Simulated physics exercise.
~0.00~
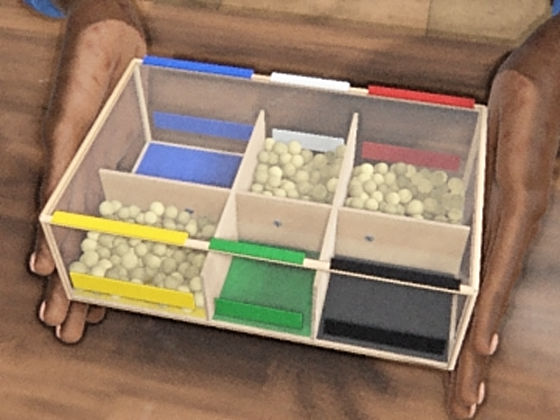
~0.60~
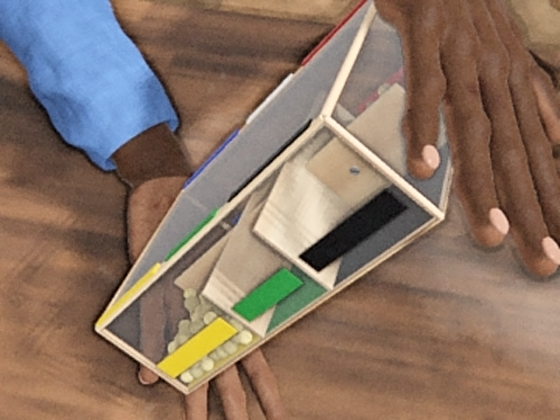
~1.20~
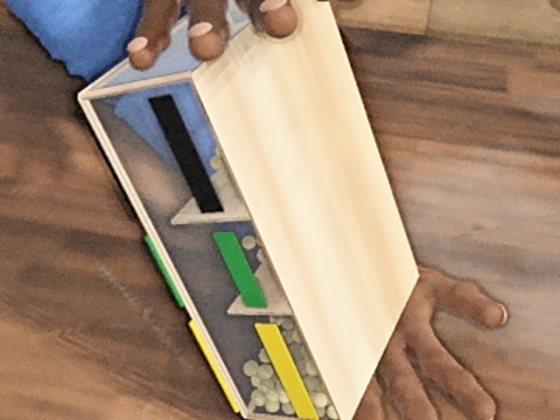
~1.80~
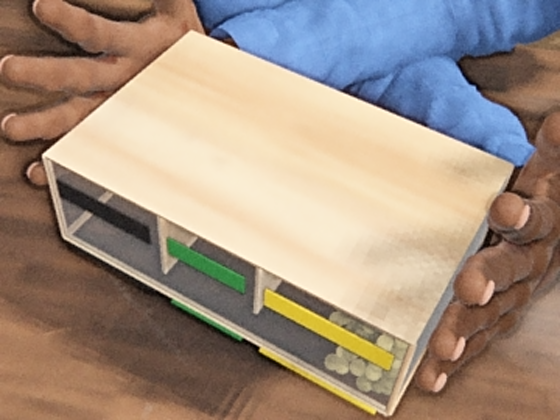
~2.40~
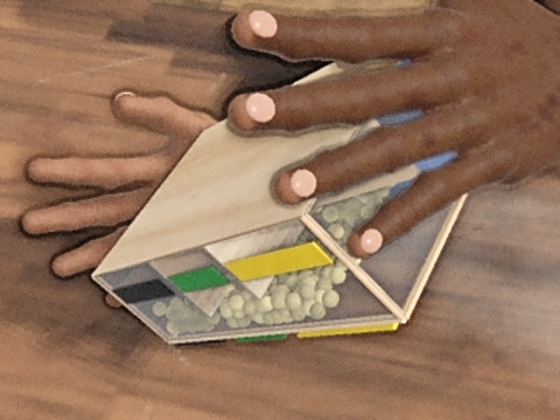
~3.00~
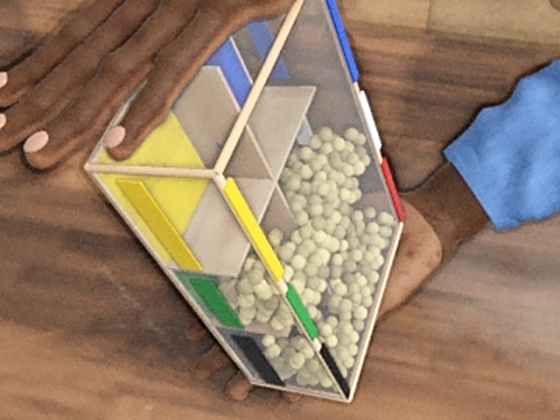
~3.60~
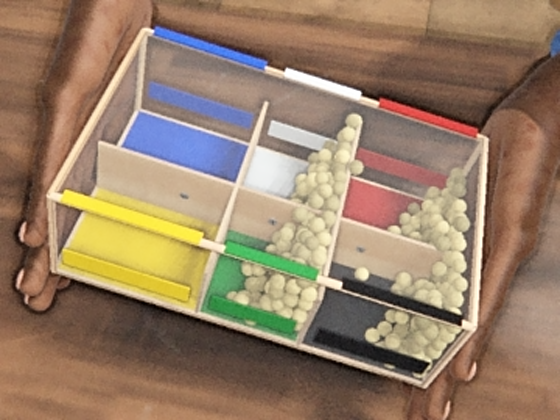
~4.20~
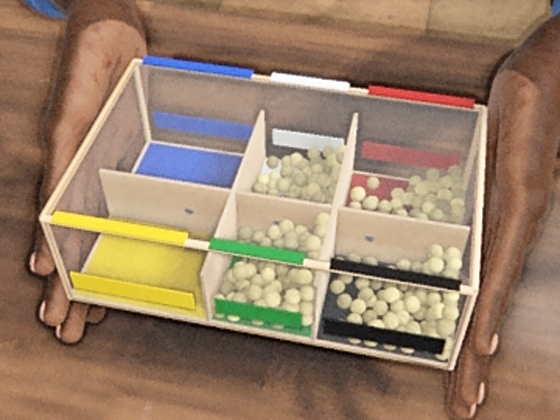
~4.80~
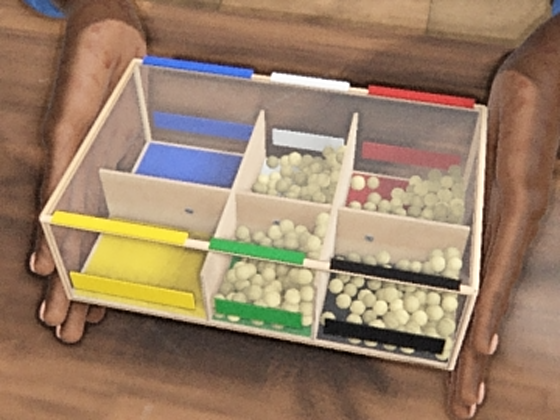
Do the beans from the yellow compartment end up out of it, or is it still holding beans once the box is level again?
They end up out of it, leaving the yellow compartment empty like the blue one. The green, white, black and red compartments each hold a good share of the beans.
